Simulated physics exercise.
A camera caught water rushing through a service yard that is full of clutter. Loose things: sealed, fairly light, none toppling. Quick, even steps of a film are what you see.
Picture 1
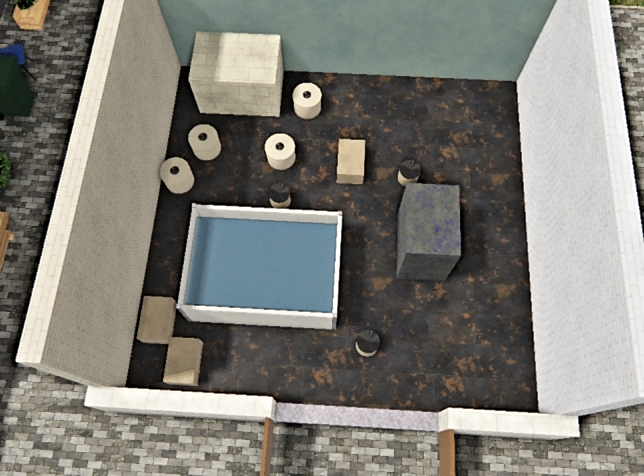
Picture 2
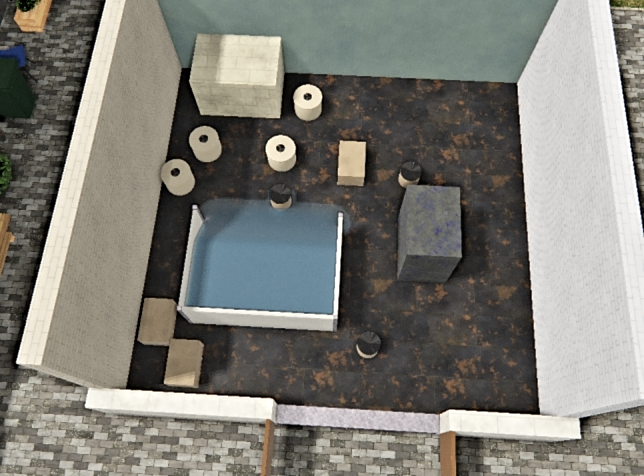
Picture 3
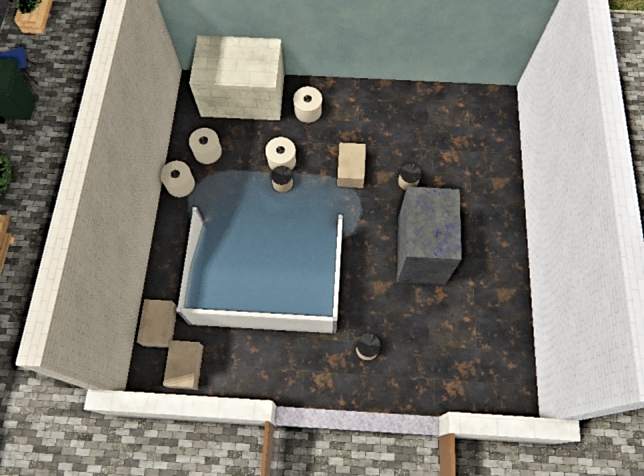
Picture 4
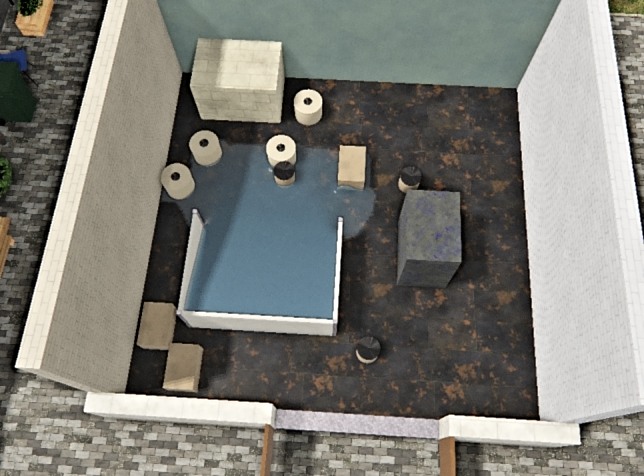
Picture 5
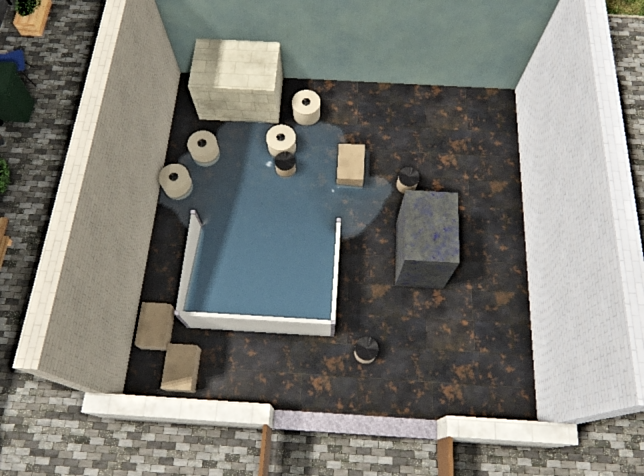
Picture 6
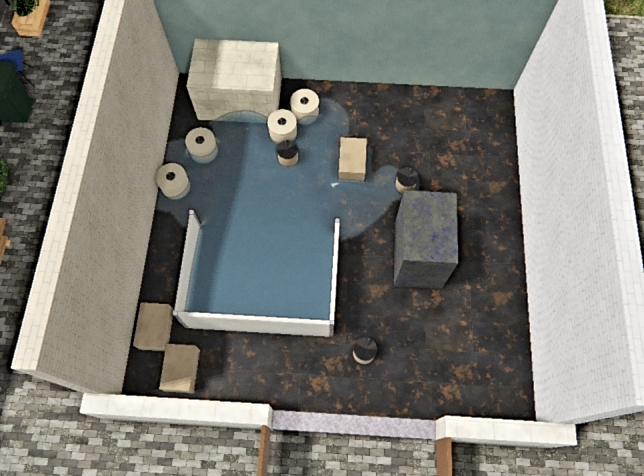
Water spills from the open back of a white-walled pool and spreads among pale cylinders.
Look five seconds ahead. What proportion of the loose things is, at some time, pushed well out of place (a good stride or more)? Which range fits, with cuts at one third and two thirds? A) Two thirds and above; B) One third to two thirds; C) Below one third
Two thirds and above (A).
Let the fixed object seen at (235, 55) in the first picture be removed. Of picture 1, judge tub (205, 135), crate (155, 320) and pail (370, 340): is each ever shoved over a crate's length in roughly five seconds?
Working through the list, the first object covered the distance, the middle one covered the distance, and the last stuck around.
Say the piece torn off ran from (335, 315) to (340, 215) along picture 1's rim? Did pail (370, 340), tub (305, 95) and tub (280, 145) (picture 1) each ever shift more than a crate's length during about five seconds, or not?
In turn: Cleared that distance, stayed short, stayed short.
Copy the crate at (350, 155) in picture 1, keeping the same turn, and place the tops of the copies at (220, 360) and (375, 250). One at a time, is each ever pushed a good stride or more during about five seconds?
Going one by one, I'd say not displaced that far for the first and not displaced that far for the second.
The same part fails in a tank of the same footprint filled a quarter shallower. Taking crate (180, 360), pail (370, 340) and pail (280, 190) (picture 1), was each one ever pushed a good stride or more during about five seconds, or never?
Object 1: Didn't cover it. Object 2: Didn't cover it. Object 3: Covered it.
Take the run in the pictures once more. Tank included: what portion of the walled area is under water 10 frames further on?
Some 55 per cent.
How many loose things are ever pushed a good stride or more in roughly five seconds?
9.
A moment on, 3 of 10 are well off their spots; 2 afloat.
Next, 5 of 10 are well off their spots; 6 afloat.
Later, 6 of 10 are well off their spots; 6 afloat.
In the end, 9 of 10 are well off their spots, and 9 have been at some point; 5 afloat.
